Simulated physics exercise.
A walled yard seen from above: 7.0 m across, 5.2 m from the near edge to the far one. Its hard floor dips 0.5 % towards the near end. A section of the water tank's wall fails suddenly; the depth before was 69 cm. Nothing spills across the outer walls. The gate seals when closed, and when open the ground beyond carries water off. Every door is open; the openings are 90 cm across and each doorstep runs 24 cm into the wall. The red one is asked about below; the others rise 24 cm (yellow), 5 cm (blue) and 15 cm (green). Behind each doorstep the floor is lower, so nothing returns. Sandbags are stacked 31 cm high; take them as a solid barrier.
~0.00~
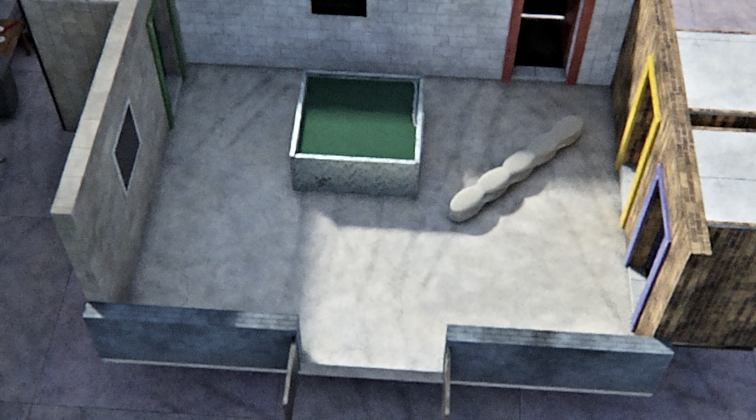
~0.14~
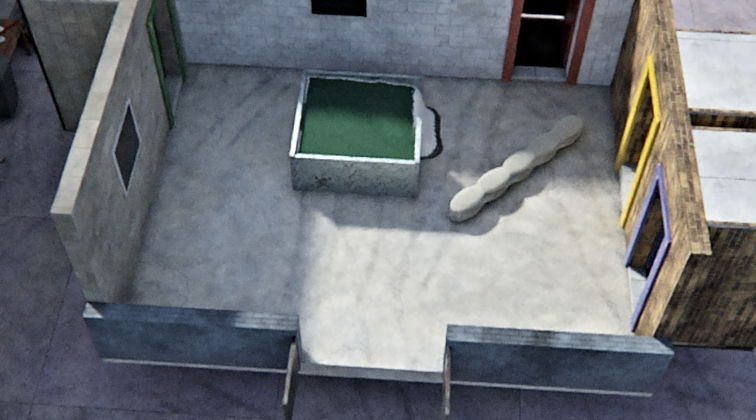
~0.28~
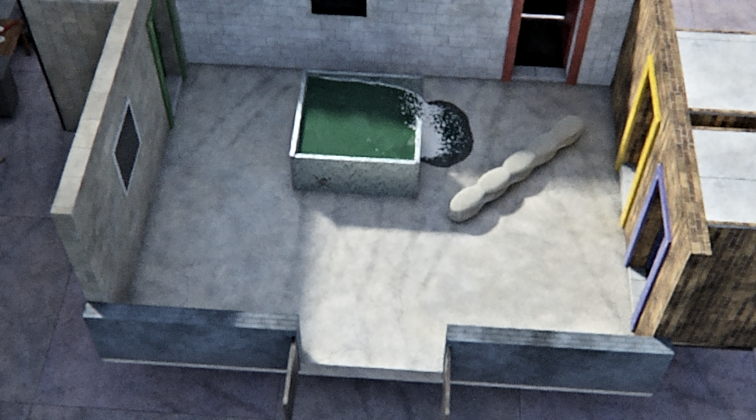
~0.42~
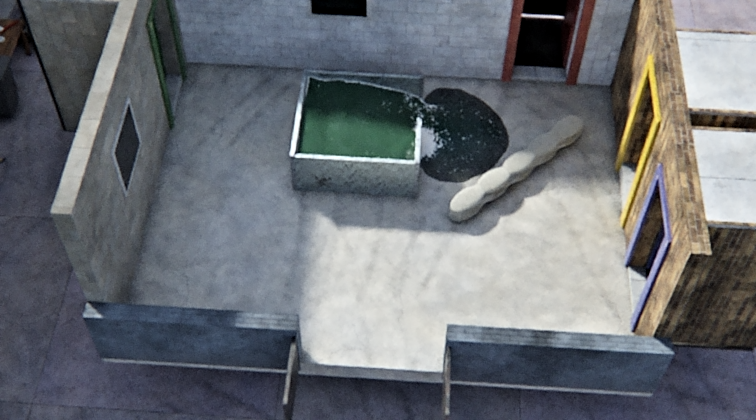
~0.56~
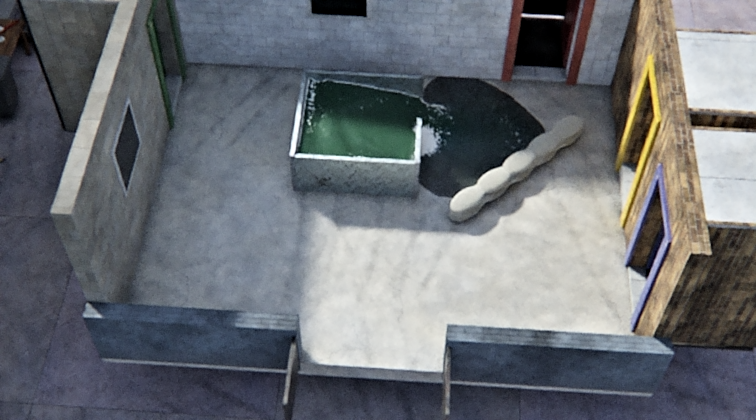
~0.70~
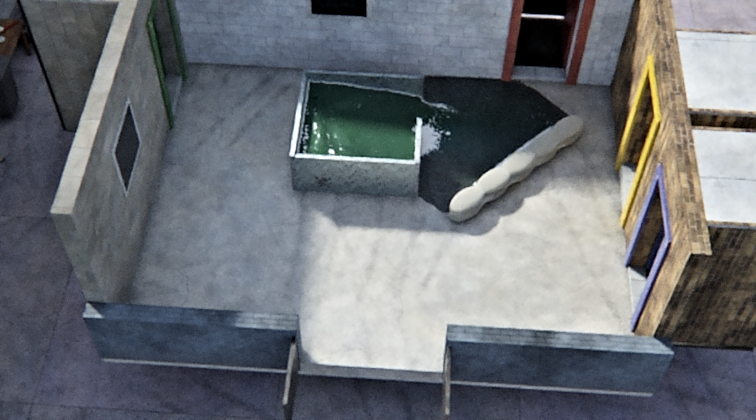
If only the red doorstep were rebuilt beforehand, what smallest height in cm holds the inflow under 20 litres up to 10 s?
Some 26 cm above the ground.
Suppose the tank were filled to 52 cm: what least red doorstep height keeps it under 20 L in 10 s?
About 18 cm.
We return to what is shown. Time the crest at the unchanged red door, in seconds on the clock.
Near 3.0 s.
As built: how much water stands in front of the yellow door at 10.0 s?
About 3.0 cm.
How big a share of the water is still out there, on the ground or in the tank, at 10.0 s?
Roughly 82 in a hundred.
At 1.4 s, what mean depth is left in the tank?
Some 45 cm.
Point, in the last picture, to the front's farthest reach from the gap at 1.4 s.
Near (602, 91).
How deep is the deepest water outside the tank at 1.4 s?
Up to some 56 cm.
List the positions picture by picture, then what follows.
In the first frame, still water, 69 cm deep, in the water tank at (359, 119); the red door at (547, 37) is dry.
In the second frame, the gap is at (418, 120), the front 0.3 m out at (438, 150); the back of the water tank holds 69 cm.
In the third frame, the gap is at (417, 122), the front 0.8 m out at (469, 143); the back of the water tank holds 69 cm.
In the fourth frame, the front is at (503, 142), 1.4 m from the gap at (417, 123); 1.8 m2 of floor is wet, 68 cm left at the back.
In the fifth frame, water pours out at (417, 123) and has run 1.9 m, to (538, 146); about 5 cm deep outside, 61 cm at the back.
In the sixth frame, water pours out at (417, 122) and has run 2.4 m, to (567, 125); about 5 cm deep outside, 59 cm at the back; the red door at (547, 37), 2.3 m from the gap, is still 0.3 m from the nearest water.
After 1.4 s water covers 15 % of the floor, deepest (56 cm) near (602, 91); 17 cm at the red door, 1 litre in over its 10 cm doorstep.
After 3.0 s water covers 35 % of the floor, deepest (30 cm) near (603, 99); 26 cm at the red door, 88 litres in over its 10 cm doorstep.
After 10.0 s water covers 85 % of the floor, deepest (10 cm) near (120, 335); 8 cm at the red door, 224 litres in over its 10 cm doorstep.
At the red door as built, the water arrived by 0.8 s and peaked near 26 cm at 3.0 s.
With a doorstep of 21.5 cm, 42 litres would have come in within the 10 s; with 29 cm, 13 litres. So under 20 litres takes about 26 cm.
